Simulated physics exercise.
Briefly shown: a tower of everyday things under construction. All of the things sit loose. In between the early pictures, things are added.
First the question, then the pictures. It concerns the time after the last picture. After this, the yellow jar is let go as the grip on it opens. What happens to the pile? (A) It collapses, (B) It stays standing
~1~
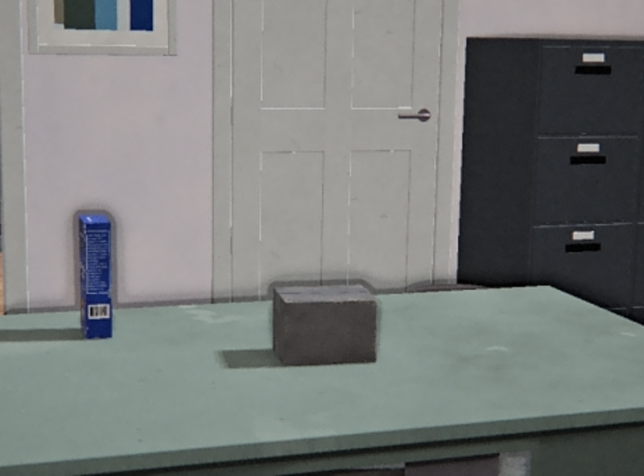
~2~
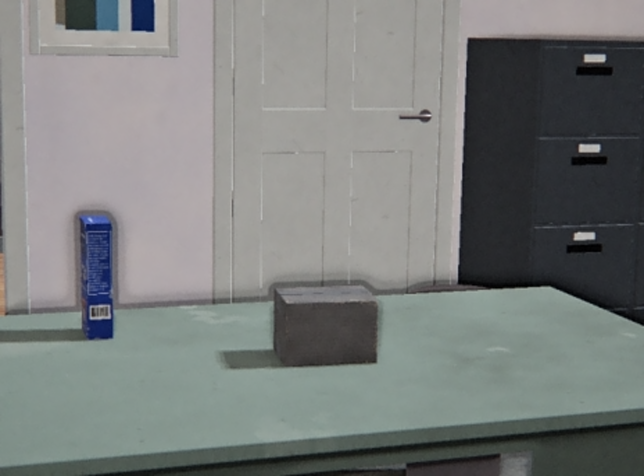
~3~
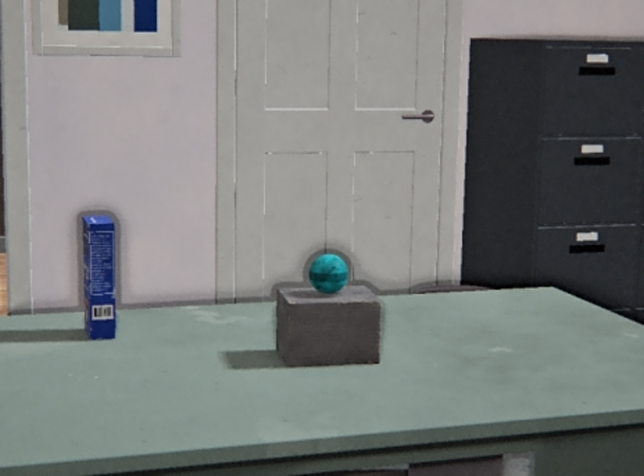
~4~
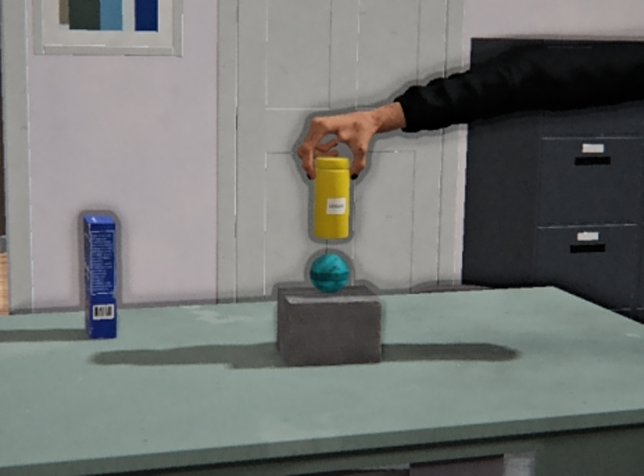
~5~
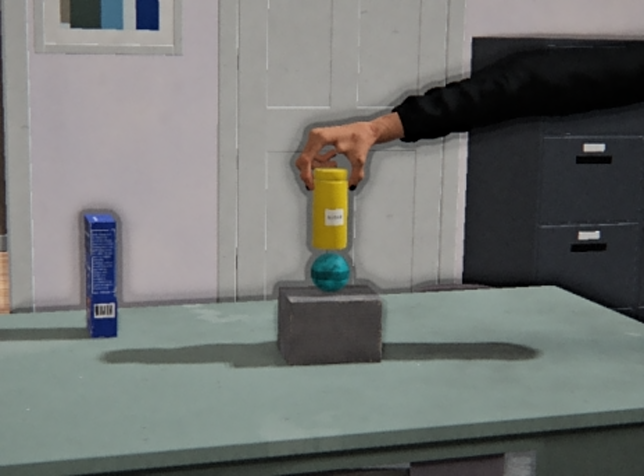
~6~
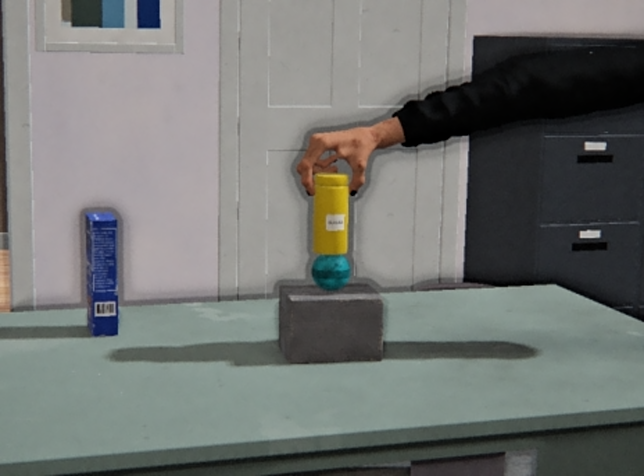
It collapses (A).
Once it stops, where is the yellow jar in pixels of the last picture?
The object winds up at approximately (154, 349).
Then, 0.60 s on from there, yellow jar now fallen.
Then, 0.70 s on from there, things are still on the move.
Then, 0.90 s on from there, as before.
In the end, fallen, yellow jar; the other 3 unmoved. At the end, from the last picture's camera, yellow jar near (154, 350). The pile comes apart.
